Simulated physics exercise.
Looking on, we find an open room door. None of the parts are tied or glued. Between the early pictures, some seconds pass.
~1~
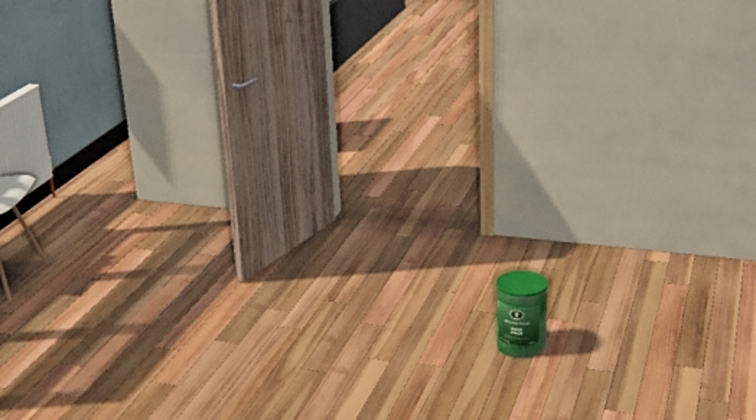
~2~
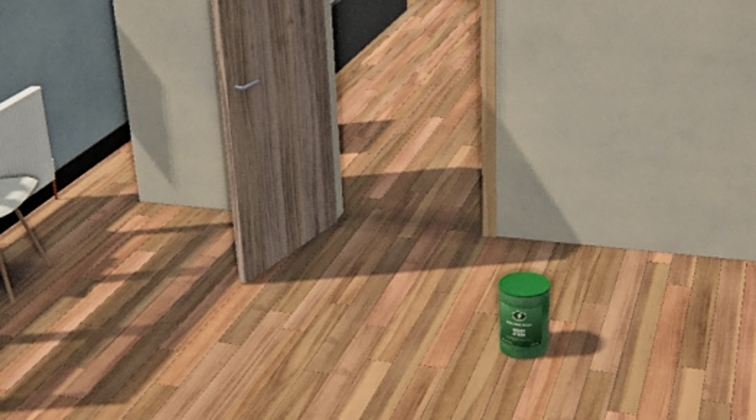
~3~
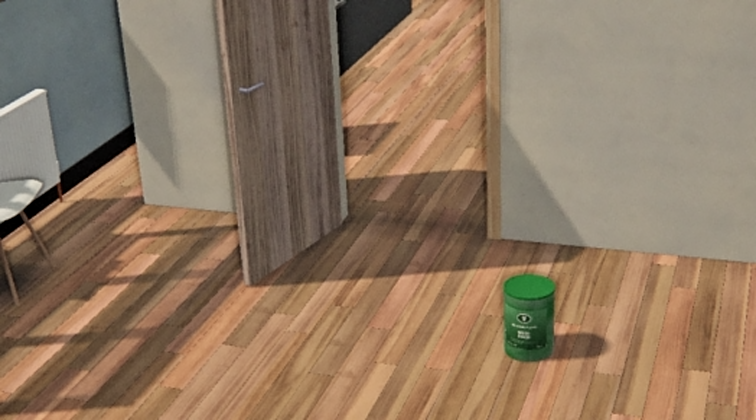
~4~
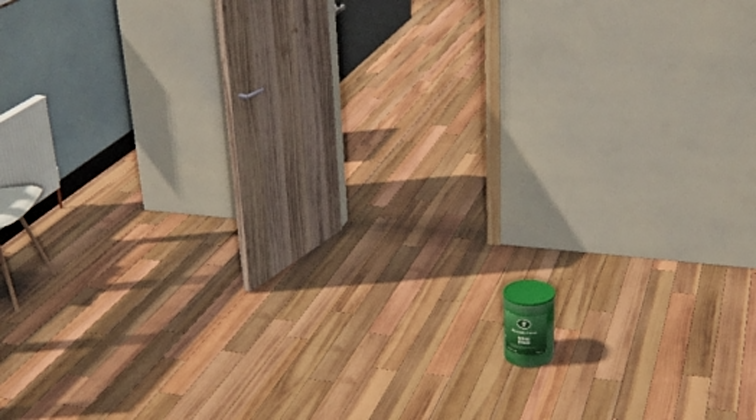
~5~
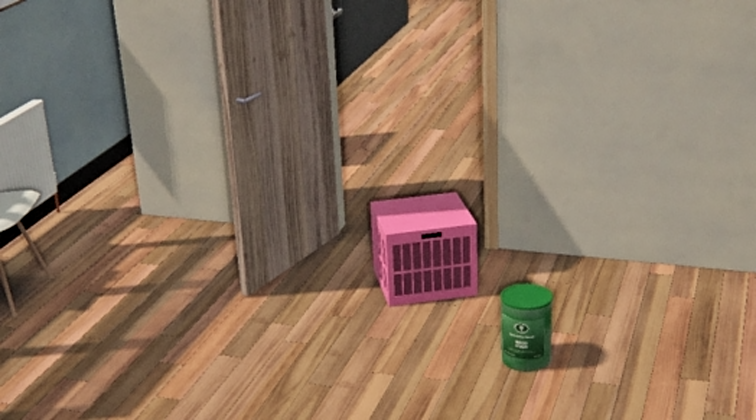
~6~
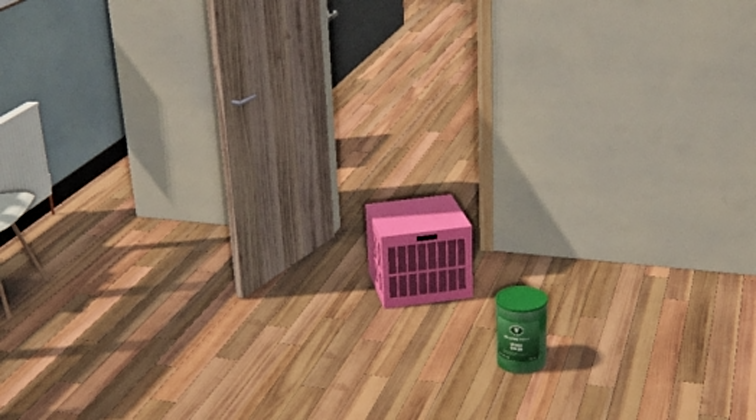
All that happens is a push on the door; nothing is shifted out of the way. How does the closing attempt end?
The door will probably have its swing cut off.
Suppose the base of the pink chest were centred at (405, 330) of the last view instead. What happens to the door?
After that, the door ends up flush.
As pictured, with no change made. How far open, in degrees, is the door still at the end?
About 55°.
Then, 0.70 s past the last view, open by 85°.
Then, 1.10 s past the last view, open by 64°.
Finally, open by 53°; both still in place. Final places as the last picture's camera would see them, pink chest near (423, 249).
